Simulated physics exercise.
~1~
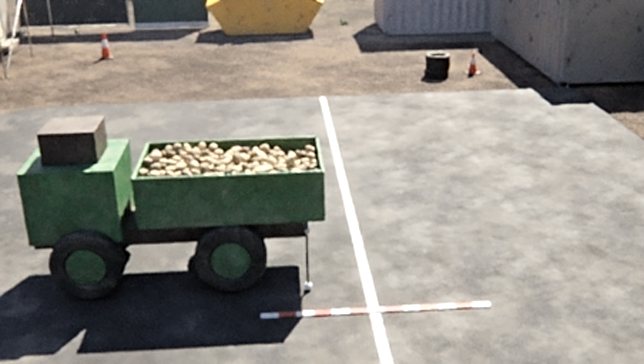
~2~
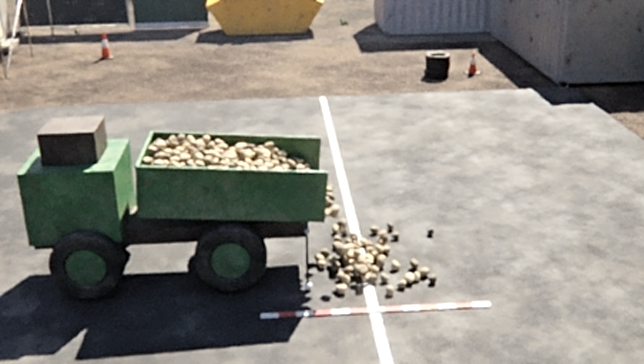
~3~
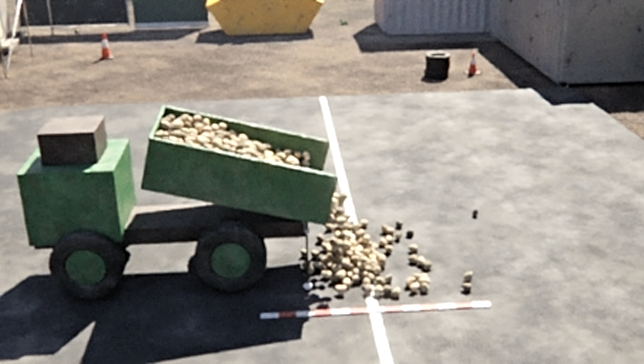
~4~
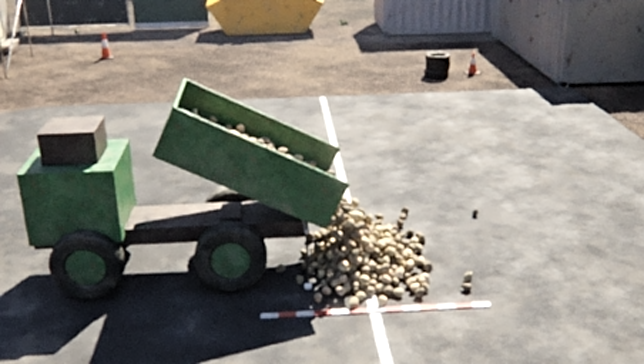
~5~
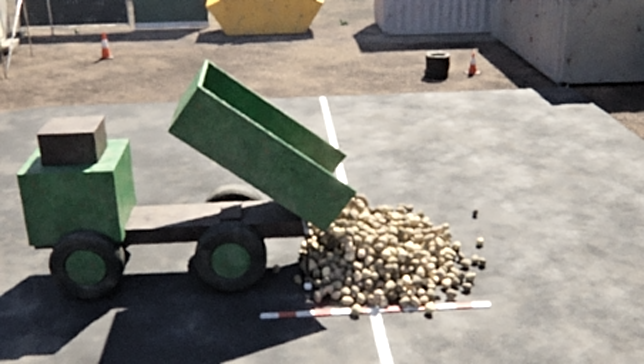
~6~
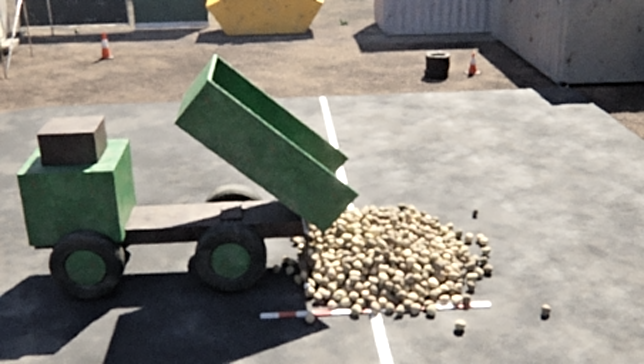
Green tipper truck raising its body and pouring pale cobbles rightward onto grey ground, ending empty beside a heap across the white line.
